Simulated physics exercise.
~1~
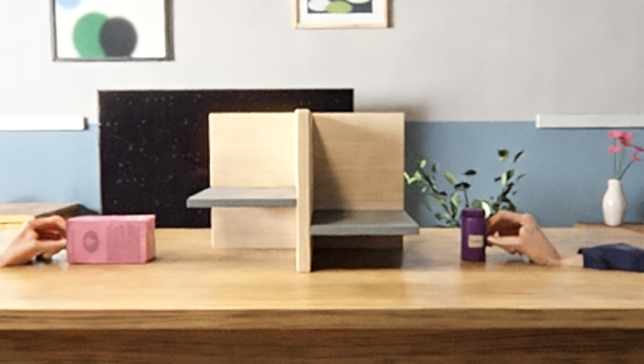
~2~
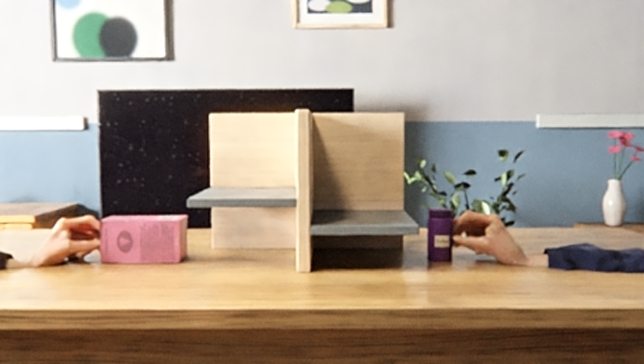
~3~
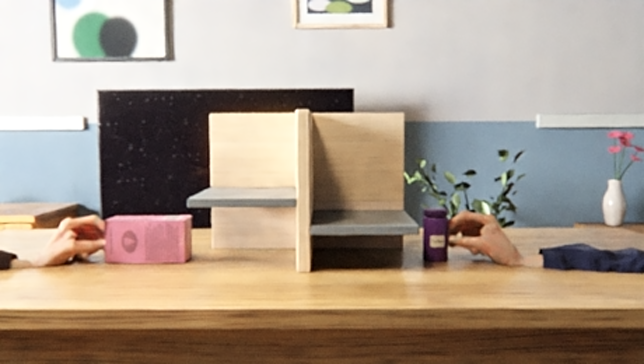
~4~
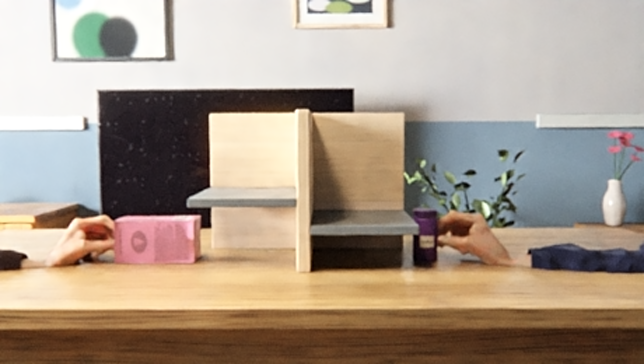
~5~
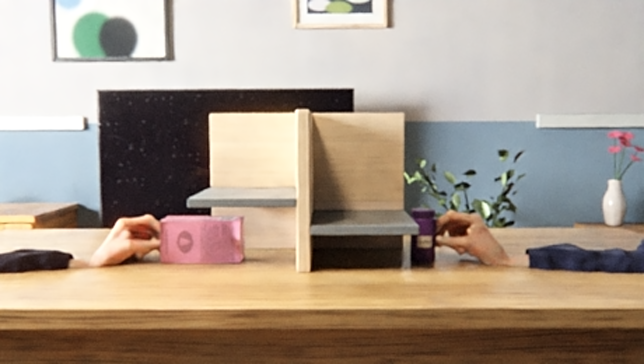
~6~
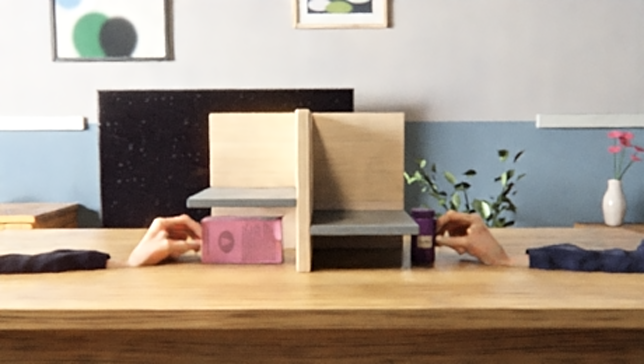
At first, a hand on the left holds a pink carton lying on its side, and a hand on the right holds an upright purple shaker, with a wooden stand with two grey shelves between them on a table. The hands push both things inward, the carton to the right and the shaker to the left. The shaker reaches the edge of the lower right shelf and stops there, too tall to go under. The left hand keeps sliding the carton onward beneath the higher left shelf. In the end, the carton rests under its shelf near the central upright, while the shaker stands at the edge of the other.
